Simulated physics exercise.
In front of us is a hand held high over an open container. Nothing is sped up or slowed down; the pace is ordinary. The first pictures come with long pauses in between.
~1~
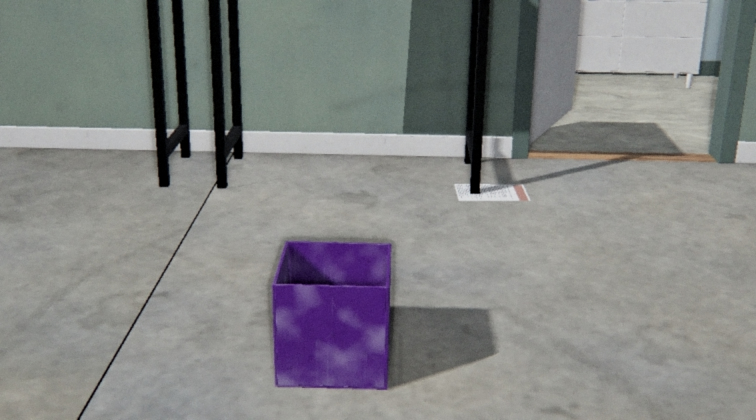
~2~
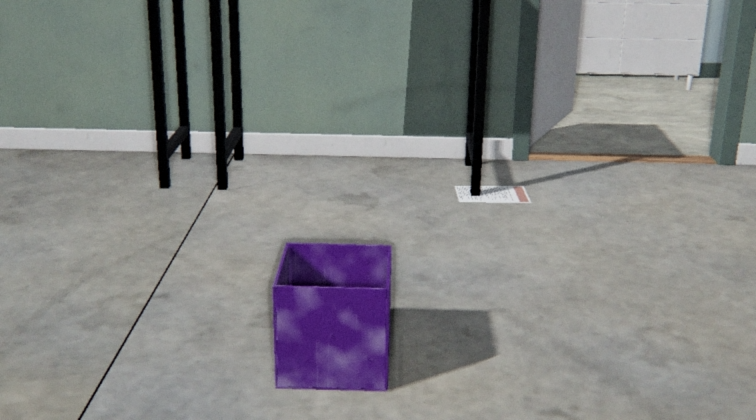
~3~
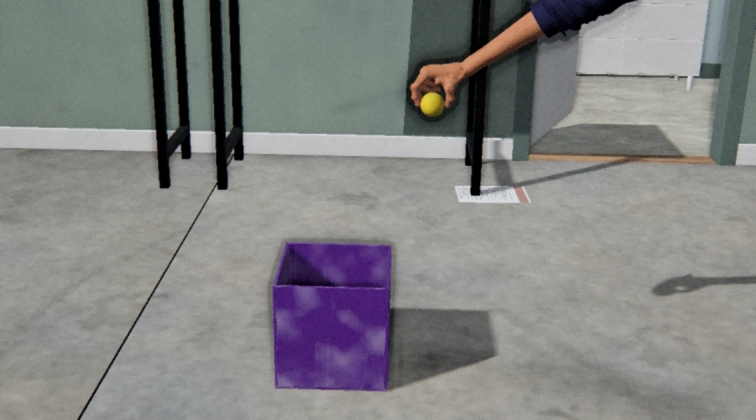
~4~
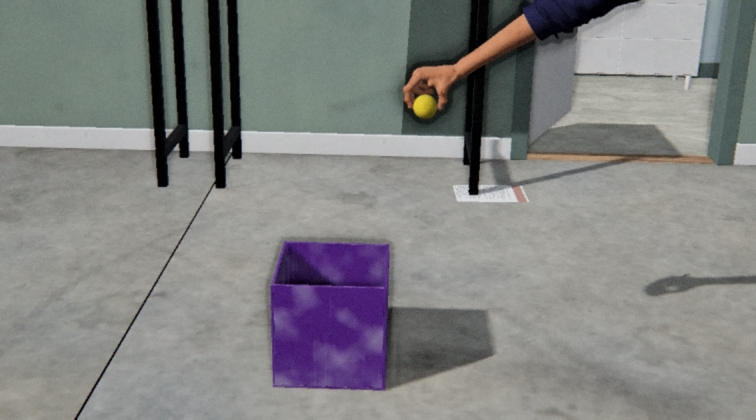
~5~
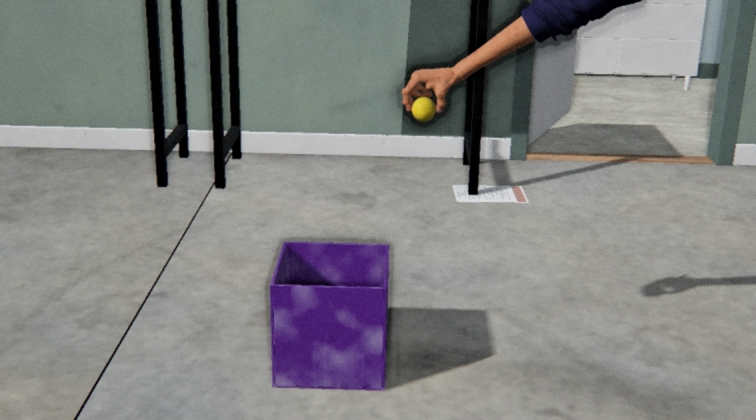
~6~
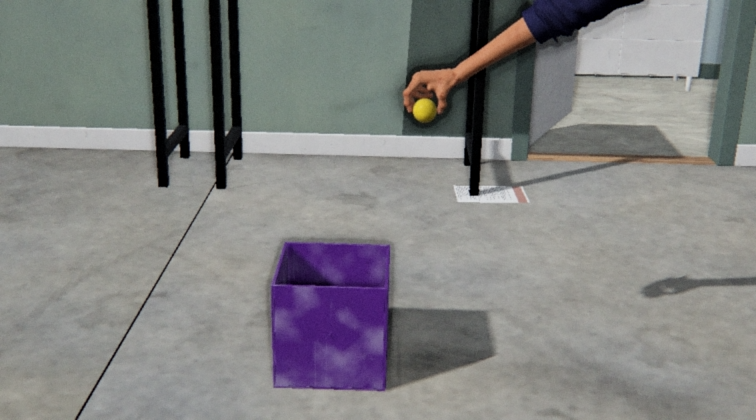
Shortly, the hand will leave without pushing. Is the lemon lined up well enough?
The lemon? It goes wide.
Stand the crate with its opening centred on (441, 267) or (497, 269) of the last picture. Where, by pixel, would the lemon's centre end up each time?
It settles at (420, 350) in the first case and at (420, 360) in the second.
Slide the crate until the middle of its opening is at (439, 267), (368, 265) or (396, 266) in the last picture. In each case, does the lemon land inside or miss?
Try 1: It gets in. Try 2: It gets in. Try 3: It gets in.
Then, 0.18 s on from there, lemon displaced well along near (424, 148).
Then, 0.30 s on from there, lemon on its way down near (421, 233).
Then, 0.42 s on from there, lemon on its way down near (416, 357).
In the end, the lemon misses, near (416, 355).
